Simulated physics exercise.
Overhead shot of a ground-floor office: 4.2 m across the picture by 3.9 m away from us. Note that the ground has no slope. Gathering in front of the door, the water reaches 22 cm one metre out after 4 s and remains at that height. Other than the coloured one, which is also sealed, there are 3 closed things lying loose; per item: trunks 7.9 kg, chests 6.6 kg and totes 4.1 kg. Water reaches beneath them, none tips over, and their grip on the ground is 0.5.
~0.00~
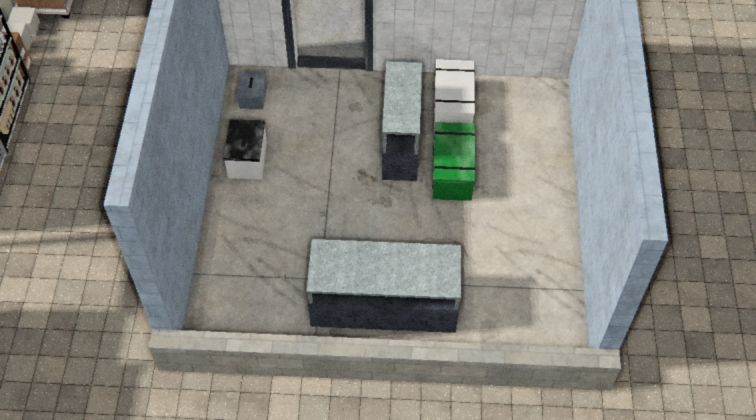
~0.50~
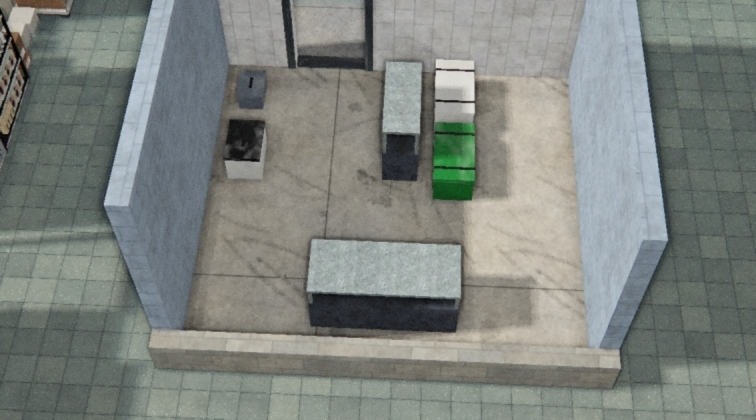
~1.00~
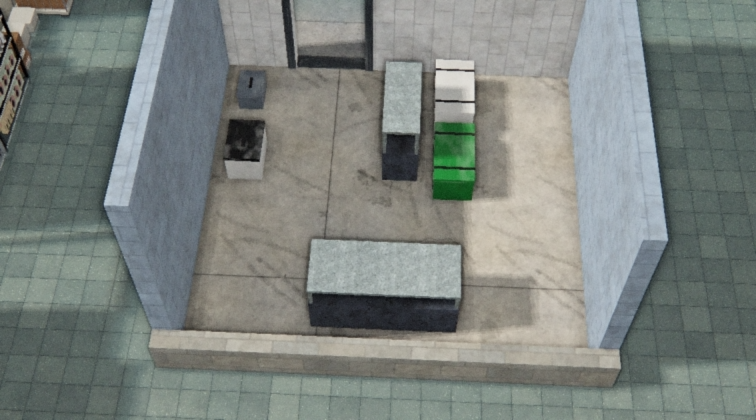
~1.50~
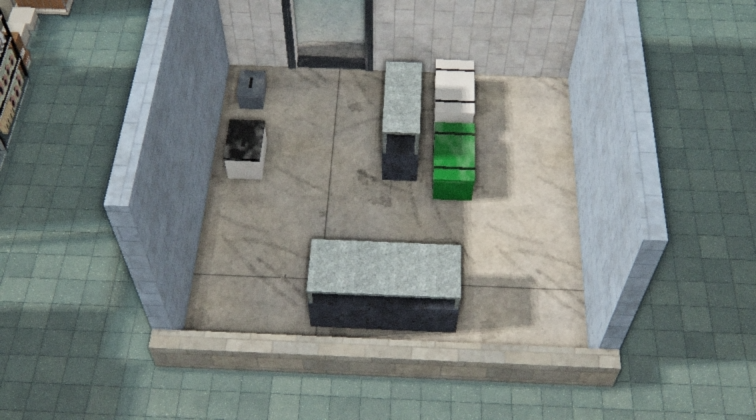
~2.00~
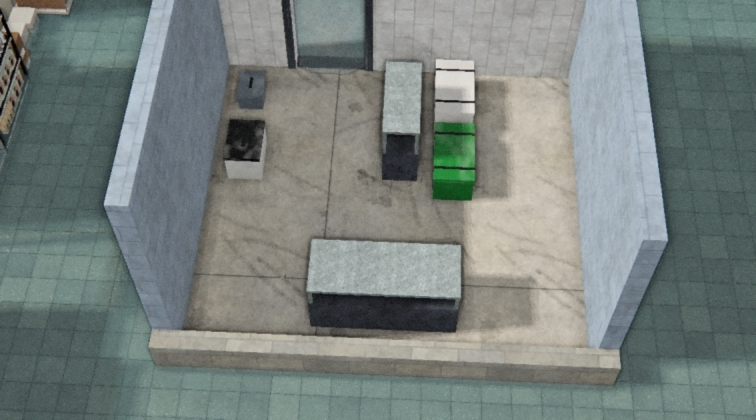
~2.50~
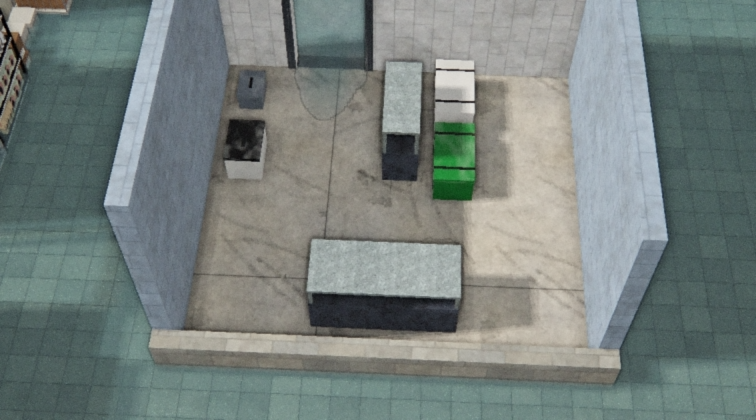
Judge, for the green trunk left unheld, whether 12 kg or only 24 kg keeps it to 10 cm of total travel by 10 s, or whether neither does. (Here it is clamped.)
Judgement: 12 kg suffices.
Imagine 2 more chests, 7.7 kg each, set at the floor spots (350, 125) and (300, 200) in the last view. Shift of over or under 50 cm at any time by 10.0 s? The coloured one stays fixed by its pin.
Respectively, exceeded and exceeded.
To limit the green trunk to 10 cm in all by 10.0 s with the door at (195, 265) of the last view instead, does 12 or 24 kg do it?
If so, only the heavier one succeeds.
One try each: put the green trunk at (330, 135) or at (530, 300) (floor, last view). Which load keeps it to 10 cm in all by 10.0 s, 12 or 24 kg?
Going in order: Neither weight works, heavier weight required.
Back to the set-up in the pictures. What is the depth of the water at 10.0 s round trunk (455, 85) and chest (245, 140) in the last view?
Depths: Near 2 cm, then near 13 cm.
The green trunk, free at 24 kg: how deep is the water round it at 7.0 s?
1 cm, roughly.
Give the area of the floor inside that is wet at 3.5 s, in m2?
I'd put it close to 3.0 m2.
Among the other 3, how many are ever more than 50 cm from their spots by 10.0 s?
The count comes to 1.
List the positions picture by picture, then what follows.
In the first picture, the green trunk at (455, 151) rests on the ground; 0.0 m2 under water; 0 of 4 have shifted.
In the second picture, the green trunk at (455, 151), on the bottom; 0.0 m2 under water; 0 of 4 have shifted.
In the third picture, the green trunk at (455, 151) rests on the ground; water covers 0.0 m2; 0 of 4 have shifted.
In the fourth picture, the green trunk at (455, 151), on the bottom; 0.0 m2 under water; 0 of 4 have shifted.
In the fifth picture, the green trunk at (455, 151), on the bottom; water covers 0.0 m2; 0 of 4 have shifted.
In the sixth picture, the green trunk at (455, 151) rests on the ground; water covers 0.4 m2; 0 of 4 have shifted.
After 3.5 s the green trunk would be 0 cm from its start with 12 kg and 0 cm from its start with 24 kg; 0 cm of water round it then.
After 4.5 s the green trunk would be 0 cm from its start with 12 kg and 0 cm from its start with 24 kg; 0 cm of water round it then.
After 7.0 s the green trunk would be 0 cm from its start with 12 kg and 0 cm from its start with 24 kg; 1 cm of water round it then.
After 10.0 s the green trunk would be 0 cm from its start with 12 kg and 0 cm from its start with 24 kg; 2 cm of water round it then.
